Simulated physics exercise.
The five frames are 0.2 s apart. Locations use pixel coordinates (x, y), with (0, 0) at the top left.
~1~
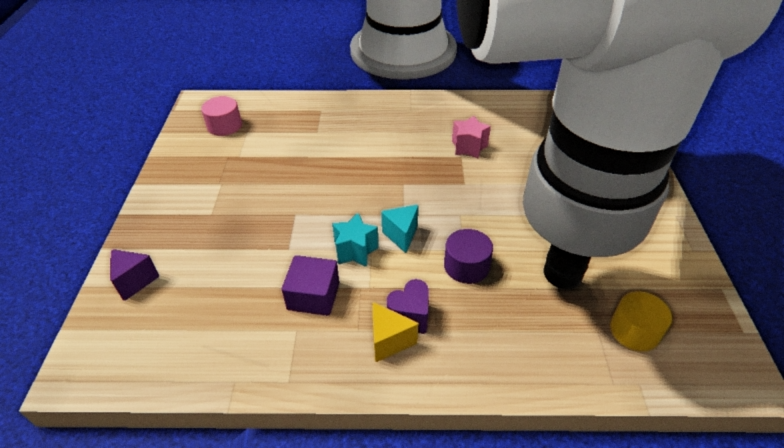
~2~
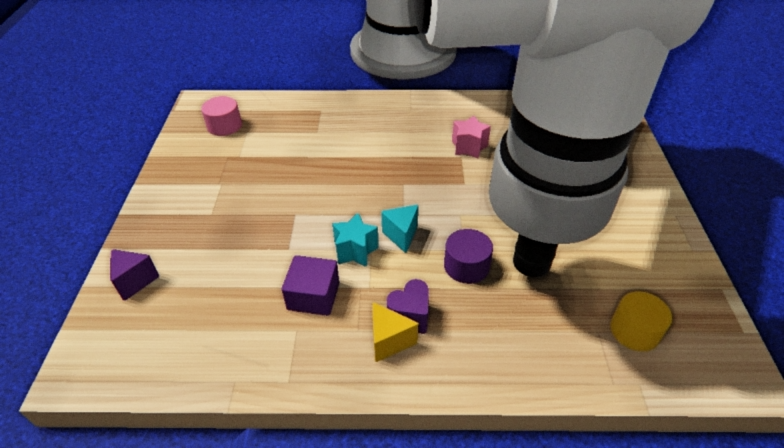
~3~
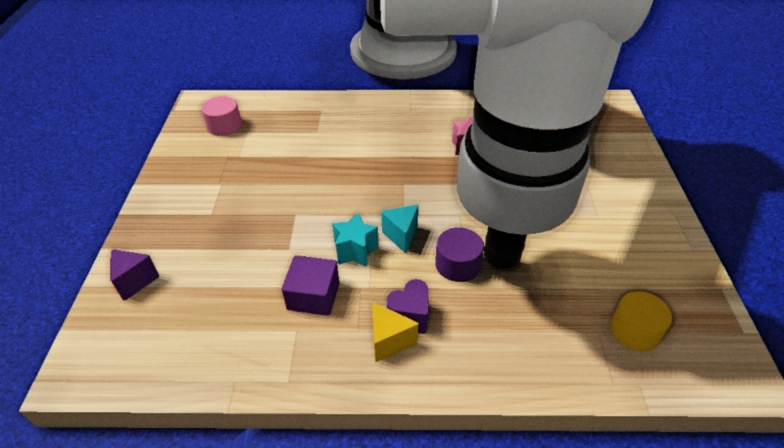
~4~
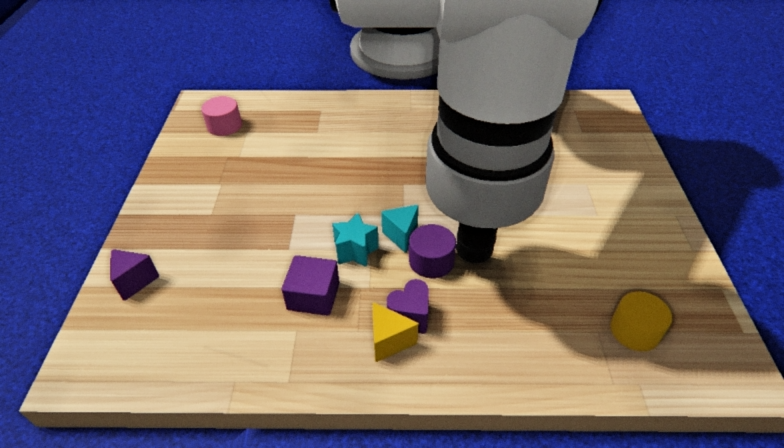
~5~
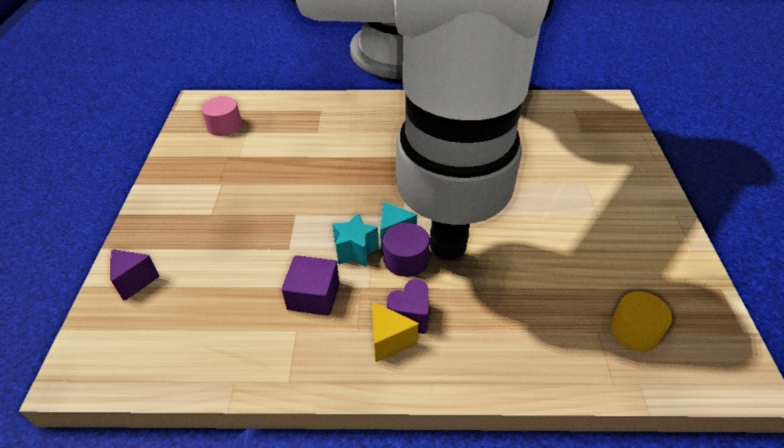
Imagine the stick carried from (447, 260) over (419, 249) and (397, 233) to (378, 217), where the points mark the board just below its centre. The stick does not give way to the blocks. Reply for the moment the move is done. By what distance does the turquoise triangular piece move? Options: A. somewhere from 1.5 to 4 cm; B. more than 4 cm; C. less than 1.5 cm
B.
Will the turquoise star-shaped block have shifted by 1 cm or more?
My answer is yes.
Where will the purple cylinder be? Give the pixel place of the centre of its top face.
The middle of its upper face will lie at (367, 234).
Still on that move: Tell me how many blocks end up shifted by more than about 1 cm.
Three or more blocks move more than 1 cm.
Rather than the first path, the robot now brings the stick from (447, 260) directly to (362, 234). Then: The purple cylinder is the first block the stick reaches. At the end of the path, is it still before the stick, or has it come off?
The stick will have lost it.
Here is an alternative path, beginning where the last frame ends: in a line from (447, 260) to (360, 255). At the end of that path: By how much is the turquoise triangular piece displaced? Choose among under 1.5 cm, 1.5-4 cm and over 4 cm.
Its final spot will lie within 1.5 cm of the current one.
On the path given first. Halfway along, stick (406, 228); turquoise star-shaped block (331, 229), turned 15° anticlockwise; turquoise triangular piece (383, 204); purple cylinder (370, 234).
At the end, stick (377, 204); turquoise star-shaped block (328, 229), turned 15° anticlockwise; turquoise triangular piece (356, 183), turned 25° anticlockwise; purple cylinder (367, 234); purple heart block unmoved.
